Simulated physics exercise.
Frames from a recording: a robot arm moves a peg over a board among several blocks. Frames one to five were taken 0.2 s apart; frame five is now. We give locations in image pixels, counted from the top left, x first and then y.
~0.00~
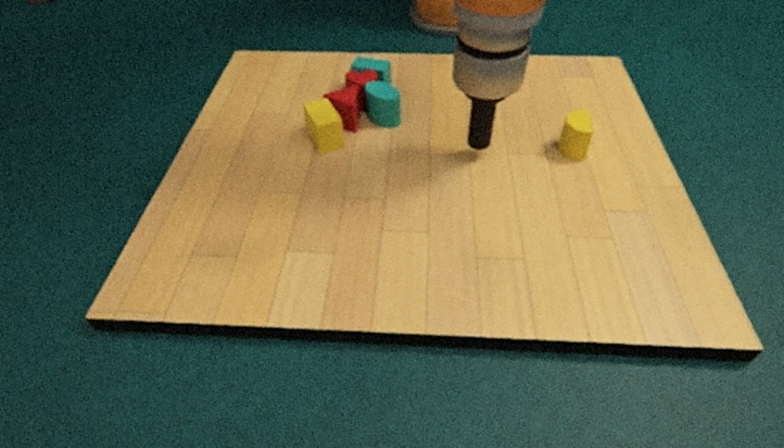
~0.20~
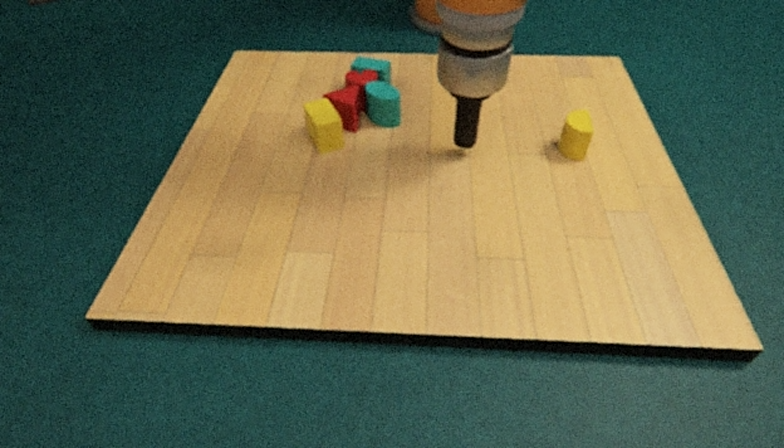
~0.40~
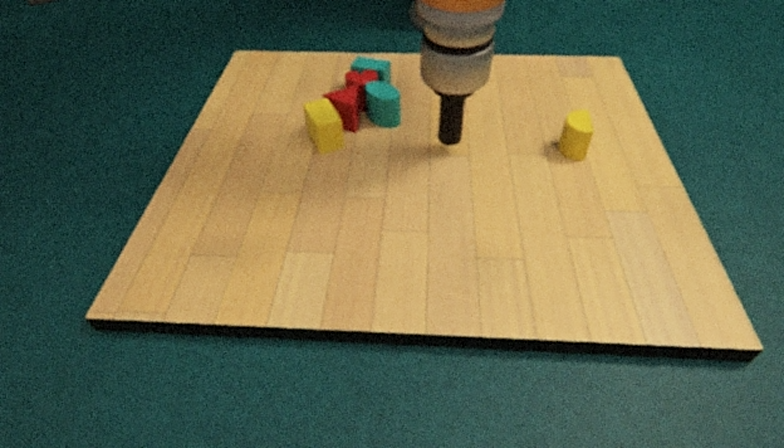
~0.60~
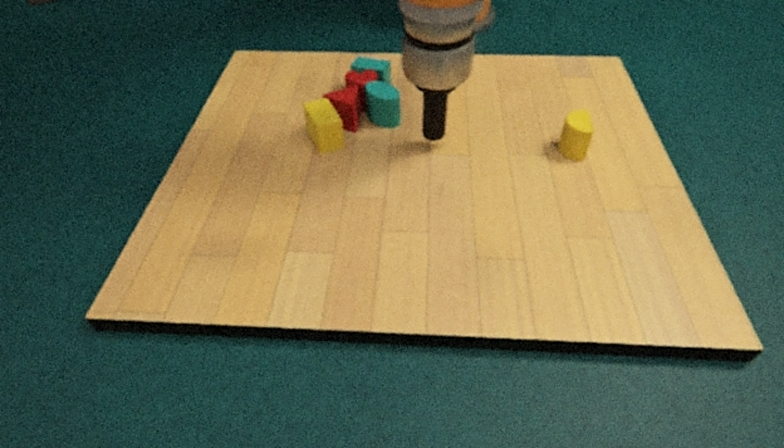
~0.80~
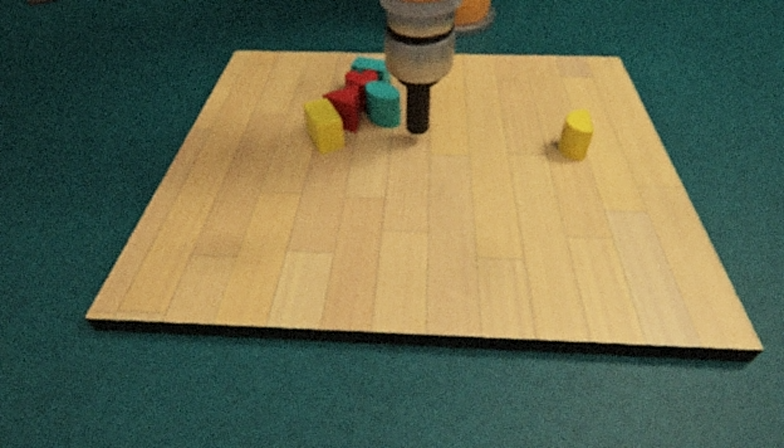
A robot arm with a dark peg at its tip reaches in from the top over a pale wooden board on a dark green surface, seen from above at an angle by a still camera. Red and turquoise blocks cluster beside a yellow one at the upper left, with another yellow block at right. The peg glides steadily left and slightly toward the far edge, nearing the cluster, while the blocks stay still.
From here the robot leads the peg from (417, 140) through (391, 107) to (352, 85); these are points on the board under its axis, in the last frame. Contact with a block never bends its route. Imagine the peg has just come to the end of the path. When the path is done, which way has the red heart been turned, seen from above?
From above, it turns clockwise.
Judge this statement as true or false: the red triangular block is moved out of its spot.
True.
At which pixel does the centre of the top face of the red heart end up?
It should be at about (317, 56).
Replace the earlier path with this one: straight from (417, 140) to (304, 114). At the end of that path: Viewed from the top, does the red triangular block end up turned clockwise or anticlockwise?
Viewed from overhead, the red triangular block winds up turned clockwise.
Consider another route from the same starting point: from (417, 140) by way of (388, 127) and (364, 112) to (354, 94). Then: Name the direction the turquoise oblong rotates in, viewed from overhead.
From the top, the block rotates clockwise.
What follows on the original path. One third of the way, peg (401, 106); red triangular block (341, 93), turned 15° anticlockwise; red heart (352, 71), turned 30° clockwise; turquoise oval block (371, 83), turned 20° anticlockwise.
Two thirds of the way, peg (378, 88); red triangular block (333, 89), turned 50° anticlockwise; red heart (330, 61), turned 70° clockwise; turquoise oblong (364, 57), turned 15° clockwise; turquoise oval block (347, 73), turned 60° anticlockwise.
At the end, peg (351, 75); red triangular block (330, 89), turned 60° anticlockwise; red heart (317, 56), turned 130° clockwise; turquoise oblong (351, 43), turned 55° clockwise; turquoise oval block (328, 68), turned 115° anticlockwise.
